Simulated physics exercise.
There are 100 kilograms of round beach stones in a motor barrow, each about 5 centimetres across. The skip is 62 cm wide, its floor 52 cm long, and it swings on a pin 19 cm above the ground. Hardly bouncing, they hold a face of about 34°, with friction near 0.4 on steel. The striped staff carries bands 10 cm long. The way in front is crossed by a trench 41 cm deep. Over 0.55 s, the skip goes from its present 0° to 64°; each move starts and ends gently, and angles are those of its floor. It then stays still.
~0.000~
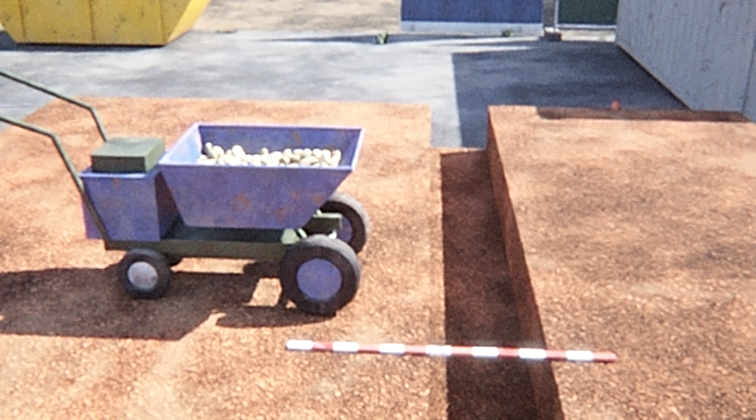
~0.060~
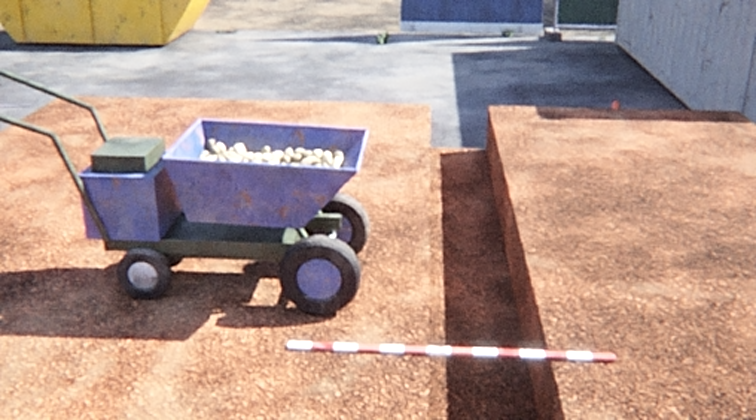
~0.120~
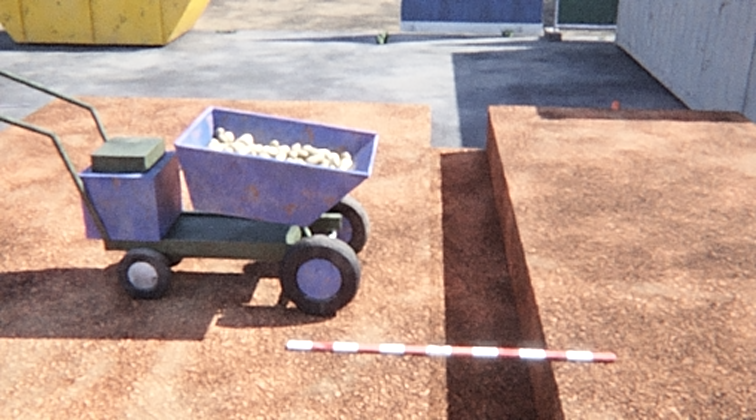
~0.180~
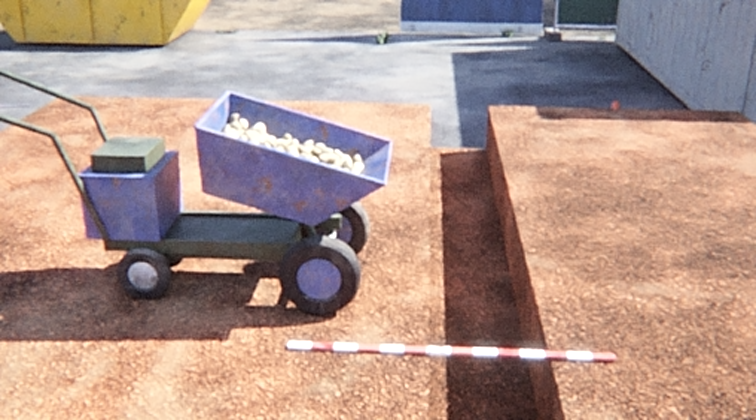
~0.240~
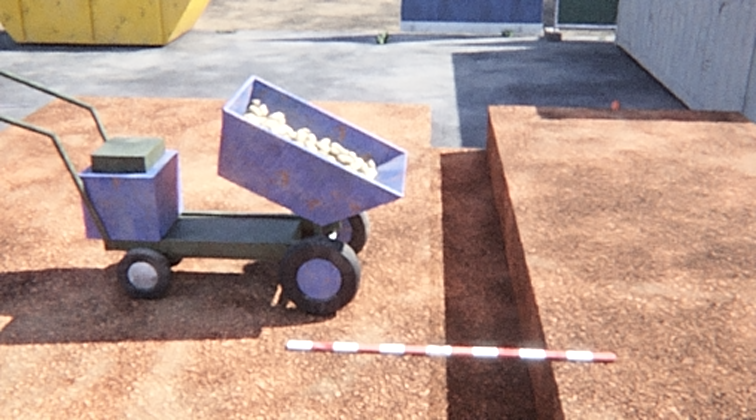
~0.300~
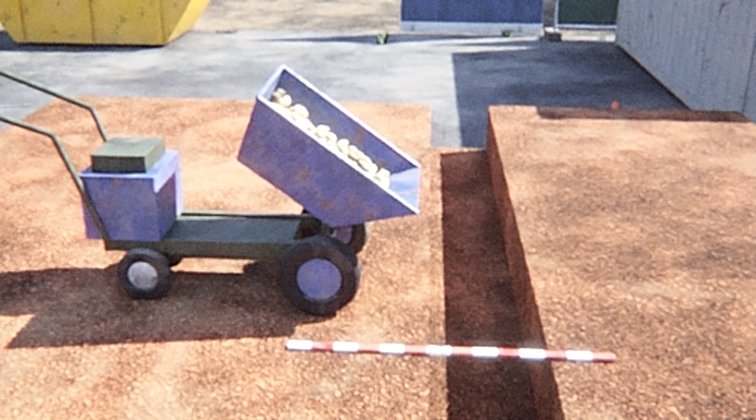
A small purple dumper with a green frame, black tyres and handlebars at the left stands on orange-brown gravel, its skip full of pale stones, seen from its side and slightly above in sunlight. To its right lie a red-and-white striped staff and a dark trench, with grey paving and a yellow container behind. The skip tilts steadily towards the right, its rear rising, while the chassis and camera stay still.
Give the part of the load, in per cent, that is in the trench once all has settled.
Close to 86 in a hundred.
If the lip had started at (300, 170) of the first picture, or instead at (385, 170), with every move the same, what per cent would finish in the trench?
Roughly 90 in a hundred from the first, 60 in a hundred from the second.
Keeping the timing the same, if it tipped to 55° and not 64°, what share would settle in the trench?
In that case some 65 per cent.
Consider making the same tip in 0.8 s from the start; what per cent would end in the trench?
In that case, around 95%.
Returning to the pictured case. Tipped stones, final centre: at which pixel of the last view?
Their centre sits close to (496, 352).
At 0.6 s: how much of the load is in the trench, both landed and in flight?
Approx. 10 % of the load.
After 0.4 s the floor is at 54°; 100 % in the skip; the foremost stones are at (407, 210).
After 0.6 s the floor is at 64°; 90 % in the skip, 10 % in the trench; the foremost stones are at (489, 255).
After 1.0 s the floor is at 64°; 26 % in the skip, 61 % in the trench, 13 % past the trench; the foremost stones are at (635, 299).
After 3.0 s the floor is at 64°; 0 % in the skip, 86 % in the trench, 14 % past the trench; the foremost stones are past the picture's edge.
